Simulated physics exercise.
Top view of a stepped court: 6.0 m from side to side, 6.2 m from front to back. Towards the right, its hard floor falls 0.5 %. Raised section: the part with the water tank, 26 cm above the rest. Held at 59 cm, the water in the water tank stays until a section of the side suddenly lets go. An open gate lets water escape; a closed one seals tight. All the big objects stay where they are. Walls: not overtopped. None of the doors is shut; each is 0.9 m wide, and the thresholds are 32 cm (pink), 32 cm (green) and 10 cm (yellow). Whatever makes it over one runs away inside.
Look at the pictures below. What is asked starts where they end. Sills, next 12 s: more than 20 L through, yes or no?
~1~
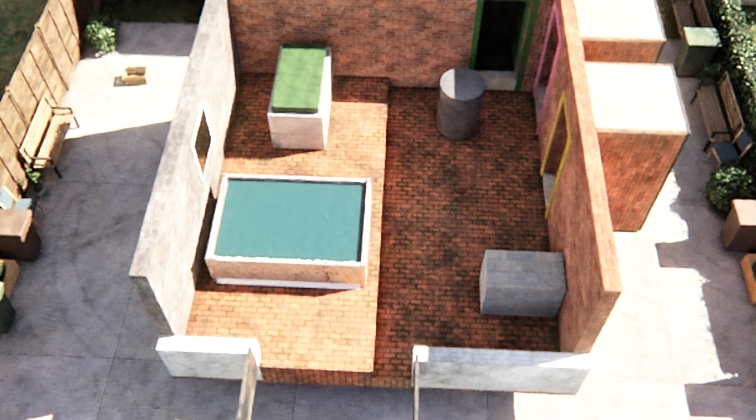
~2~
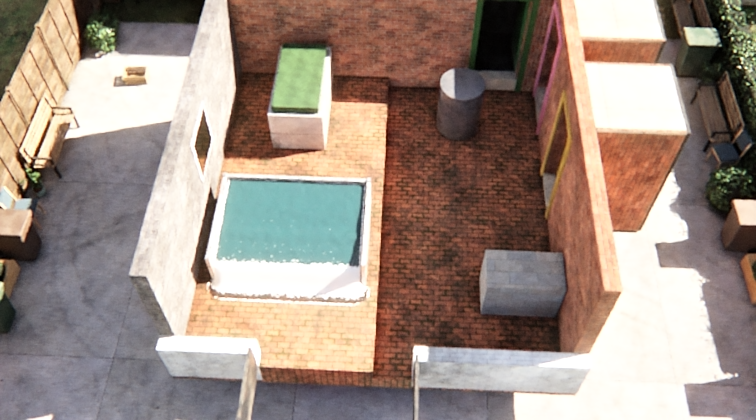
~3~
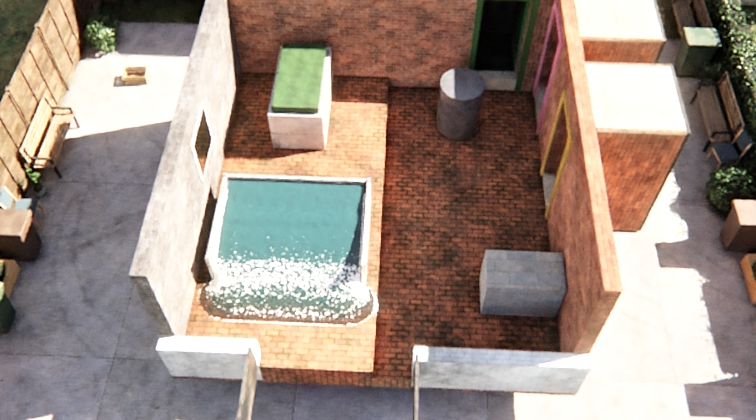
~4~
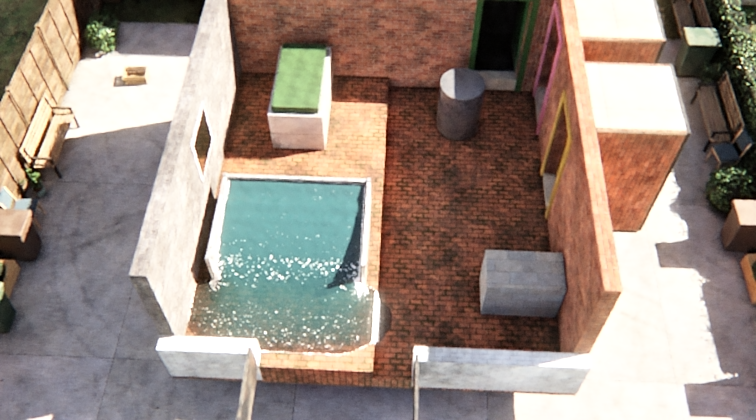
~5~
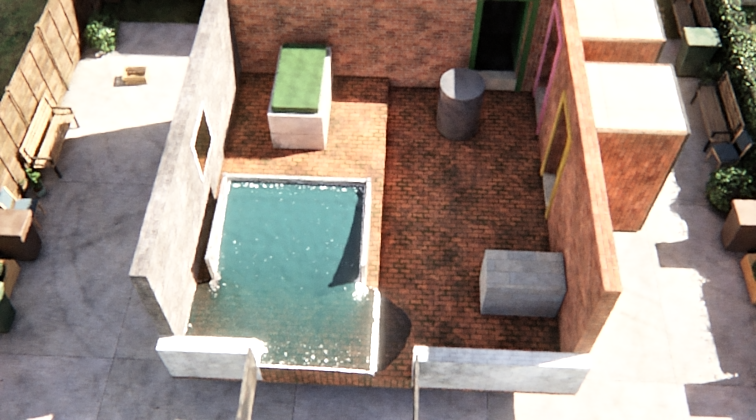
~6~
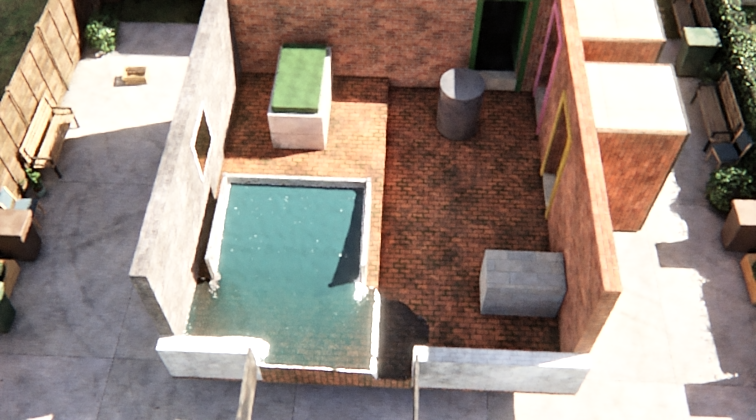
Pink door no; green door no; yellow door no.
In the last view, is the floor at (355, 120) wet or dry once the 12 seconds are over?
Not yet touched.
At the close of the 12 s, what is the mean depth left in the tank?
Some 4 cm on average.
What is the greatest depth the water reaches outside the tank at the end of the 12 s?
Peak depth: Approx. 6 cm.
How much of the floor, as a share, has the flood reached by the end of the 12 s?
Around 60 per cent wet.
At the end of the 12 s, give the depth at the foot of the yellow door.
0.0 cm or so.
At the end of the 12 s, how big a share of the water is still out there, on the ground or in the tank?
Some 30 in a hundred.
A moment later water covers 15 % of the floor and is deepest (44 cm) near (195, 349); pink door not reached, green door not reached, yellow door not reached.
Soon after water covers 20 % of the floor and is deepest (31 cm) near (183, 348); pink door not reached, green door not reached, yellow door not reached.
Next water covers 30 % of the floor and is deepest (15 cm) near (183, 348); pink door not reached, green door not reached, yellow door not reached.
Later on water covers 35 % of the floor and is deepest (12 cm) near (553, 331); pink door not reached, green door not reached, yellow door not reached.
At the end water covers 60 % of the floor and is deepest (6 cm) near (410, 366); pink door 1 cm at the sill, 0 L in, green door 1 cm at the sill, 0 L in, yellow door not reached.
